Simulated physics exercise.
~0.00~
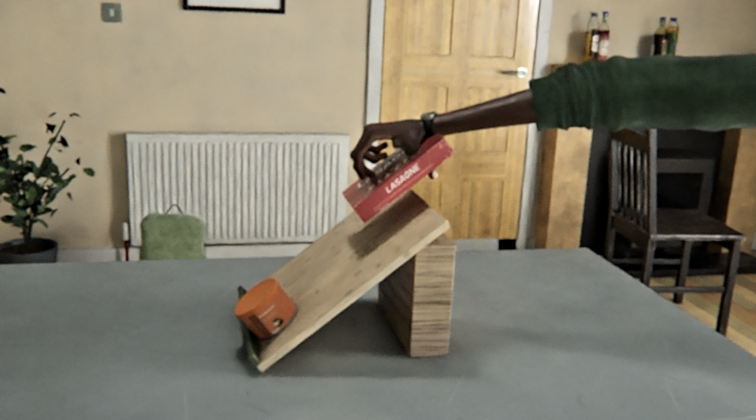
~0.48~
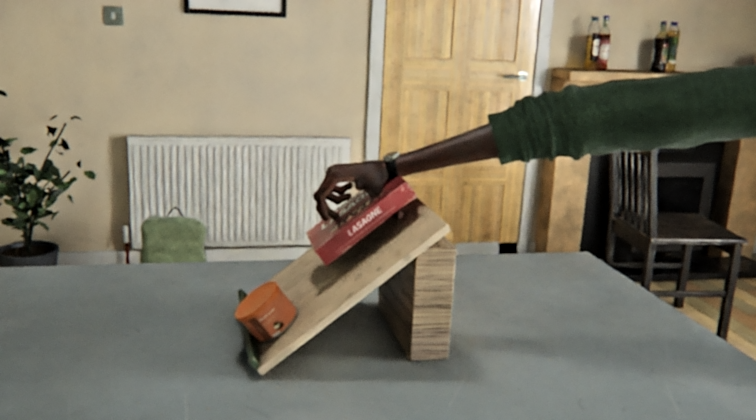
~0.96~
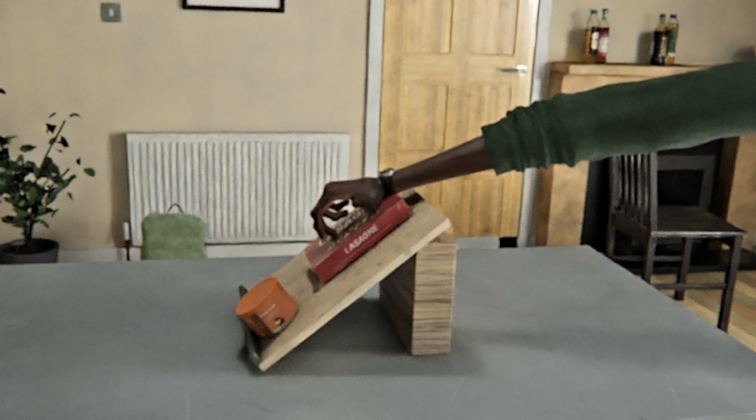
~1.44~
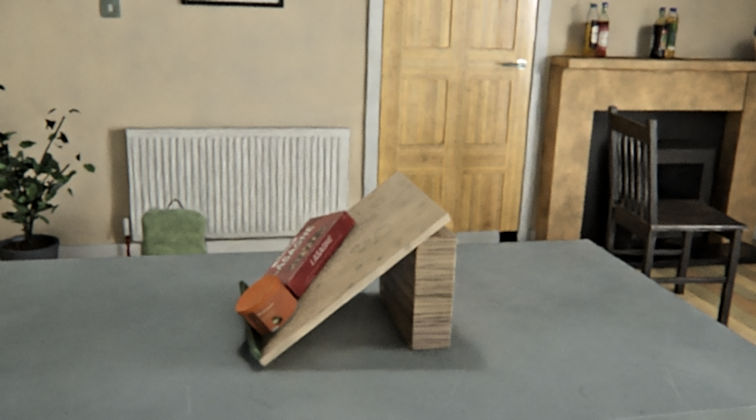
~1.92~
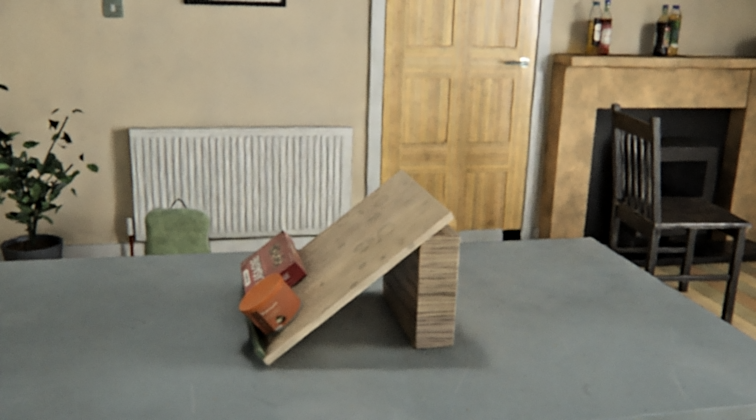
A red box marked as lasagne is held by a hand above a sloping wooden board, which leans on an upright wooden block on a grey table. The slightly swaying view is from the side, with a white radiator, a wooden door and a dark chair behind. An orange tub sits at the board's lower left end. The arm, in a green sleeve, reaches in from the right and lowers the box onto the upper slope. Once the hand is gone, the box slides down to the left. It ends near the bottom, behind the tub, which stays in place.
